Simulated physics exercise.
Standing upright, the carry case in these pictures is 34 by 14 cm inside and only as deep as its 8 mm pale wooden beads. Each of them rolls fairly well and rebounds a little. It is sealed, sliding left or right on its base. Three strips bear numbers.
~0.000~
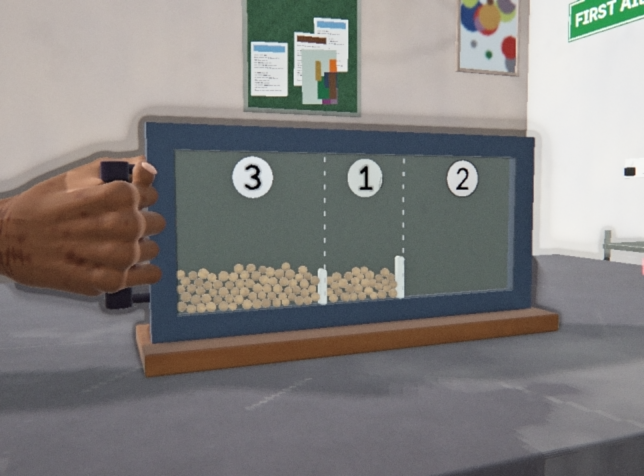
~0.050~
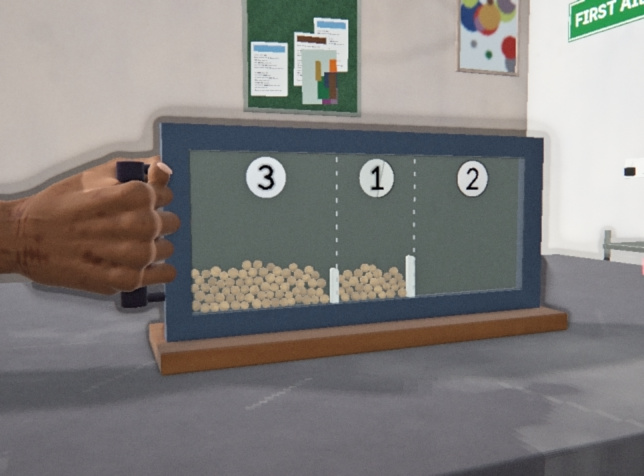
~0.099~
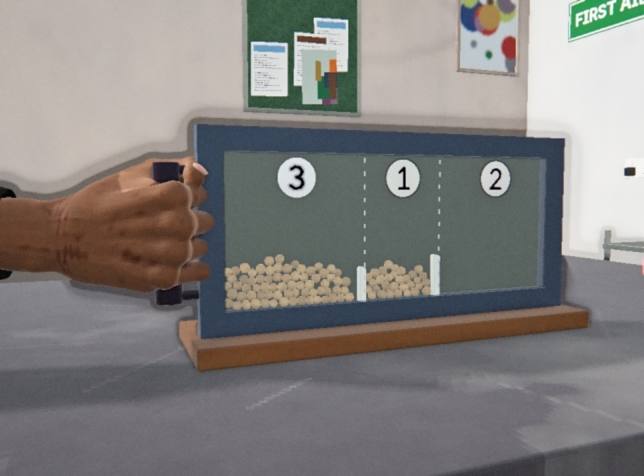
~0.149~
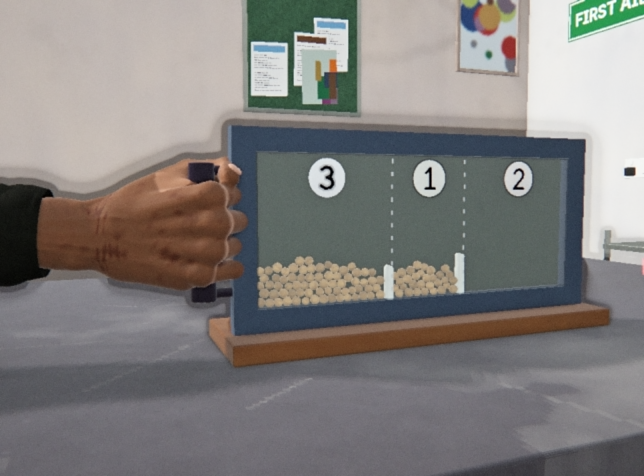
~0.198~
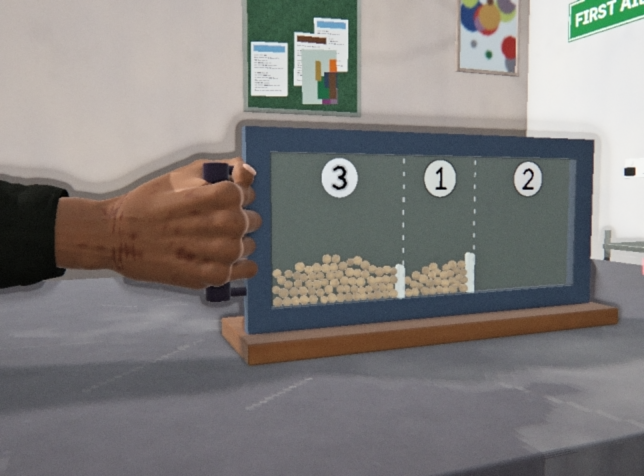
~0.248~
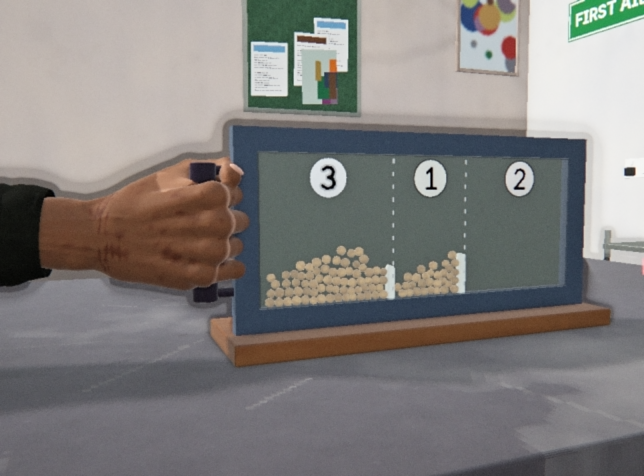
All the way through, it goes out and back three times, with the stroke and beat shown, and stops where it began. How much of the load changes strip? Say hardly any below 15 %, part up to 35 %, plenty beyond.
Fraction changing strip: Small.
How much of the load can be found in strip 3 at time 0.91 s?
That part holds about 70 percent of it.
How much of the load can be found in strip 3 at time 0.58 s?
Around 70 percent of the load.
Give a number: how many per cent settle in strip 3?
Some 65 percent.
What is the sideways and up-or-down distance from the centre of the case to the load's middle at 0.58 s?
Left: About 8 cm; below: About 5 cm.
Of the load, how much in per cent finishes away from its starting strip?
0 per cent.
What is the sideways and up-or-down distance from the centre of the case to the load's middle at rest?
About 7 cm left and 5 cm below.
By 0.58 s, it is 8 cm to the right; the beads' middle is 8 cm left of and 5 cm below the centre; no. 1, 30 %, no. 3, 70 %; 0 % have changed strip.
By 0.91 s, it is 5 cm to the right; the beads' middle is 8 cm left of and 5 cm below the centre; no. 1, 30 %, no. 3, 70 %; 0 % have changed strip.
By 1.20 s, it is at its start; the beads' middle is 7 cm left of and 5 cm below the centre; no. 1, 35 %, no. 3, 65 %; 0 % have changed strip.
At rest by 1.7 s, it is at its start; no. 1, 35 %, no. 2, 0 %, no. 3, 65 %; 0 % have changed strip.
